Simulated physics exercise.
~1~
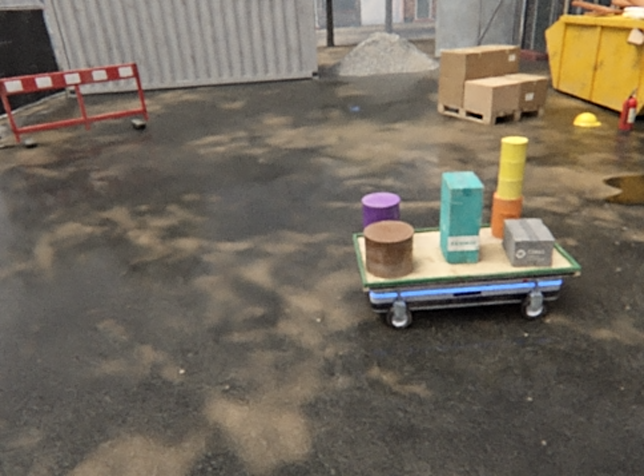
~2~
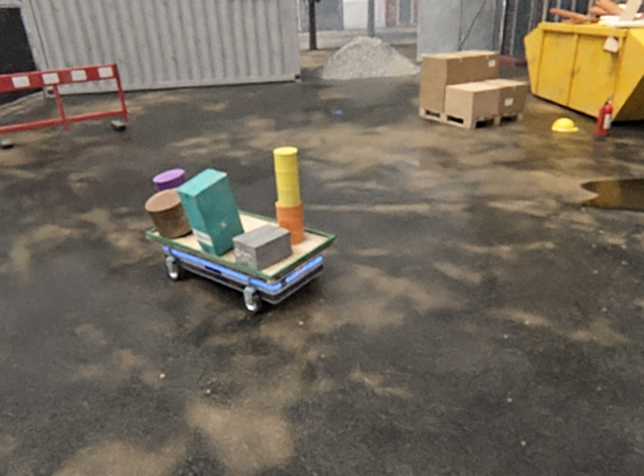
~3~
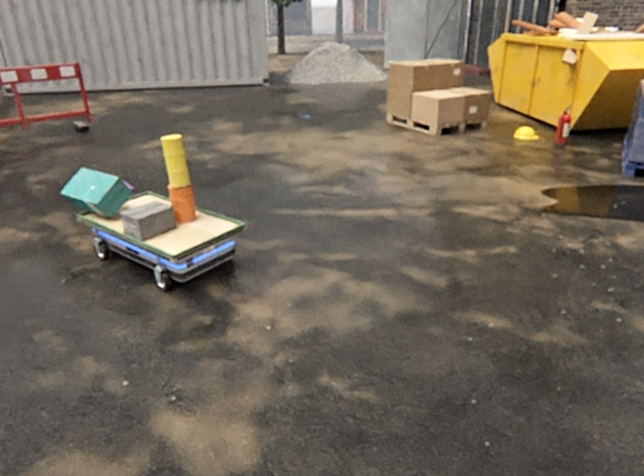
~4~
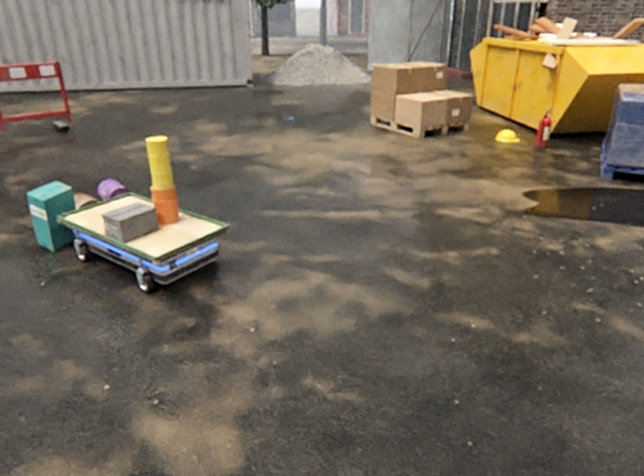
The video shows a flat cart carrying boxes and cylinders across a wet yard, moving left and turning as the turquoise box leans, then tips off the back with the brown and purple pails; the cart stops with the grey parcel and stacked orange and yellow canisters still aboard.
